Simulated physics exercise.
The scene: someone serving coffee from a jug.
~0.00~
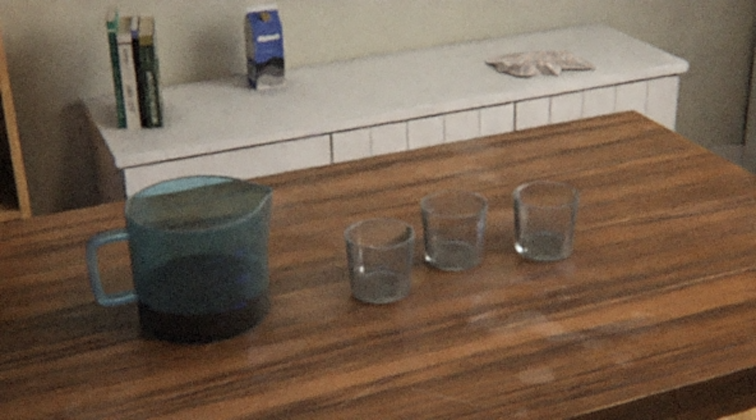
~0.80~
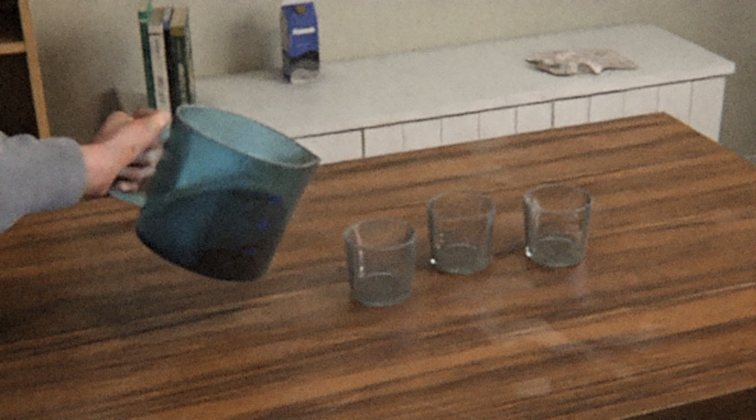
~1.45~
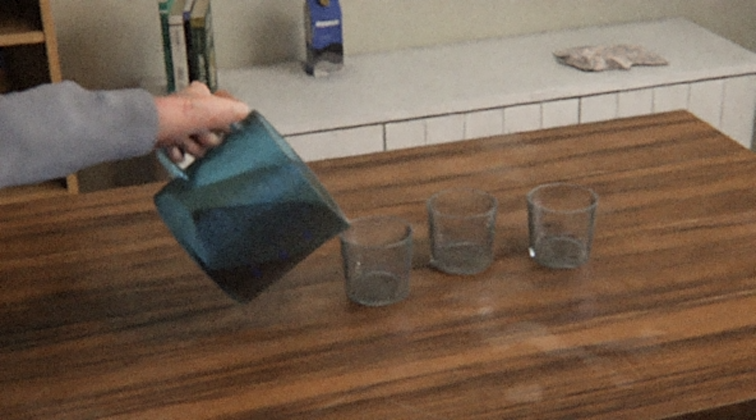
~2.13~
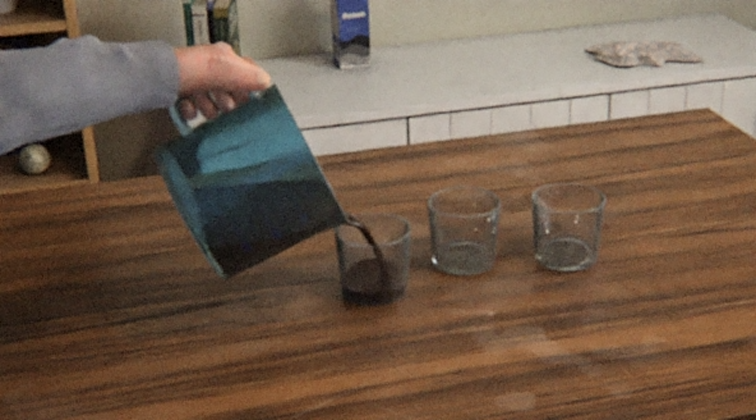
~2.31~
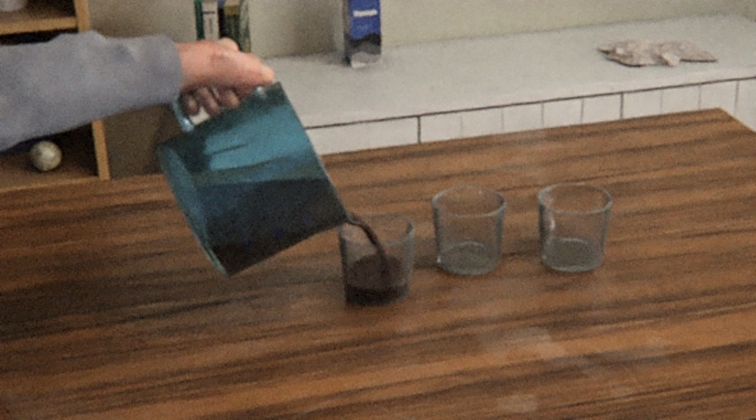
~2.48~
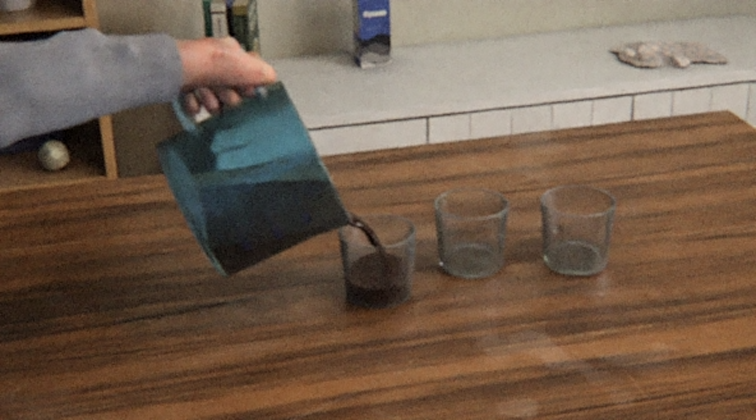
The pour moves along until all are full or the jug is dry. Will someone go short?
The coffee does not stretch that far.
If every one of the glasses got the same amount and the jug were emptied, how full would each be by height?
I make it 65 per cent.
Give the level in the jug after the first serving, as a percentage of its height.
Some 10 per cent.
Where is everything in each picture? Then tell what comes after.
The first picture shows all stand on the top; jug (200, 255) about a quarter full; three glasses, the last at (545, 219).
The second picture shows the hand lifts the jug; jug (224, 190) tipped 25° with all of its load; the first is empty.
In the third picture, the jug is brought over; jug (253, 206) tipped 55° with all of its load; three glasses, the last at (561, 224).
In the fourth picture, a stream runs into the first small glass; jug (253, 181) tipped 65° with nearly all of its load; the first is nearly empty.
In the fifth picture, a stream runs into the first small glass; jug (257, 179) tipped 70° with nearly all of its load; three glasses, the last at (573, 225).
In the sixth picture, a stream runs into the first small glass; jug (258, 179) tipped 70° with nearly all of its load; the first is about a quarter full.
After 3.6 s, the first is about two thirds full.
After 8.4 s, the first is done and the jug has about half of its load.
After 17.9 s, the jug is empty with two filled and the next at a little of a serving.
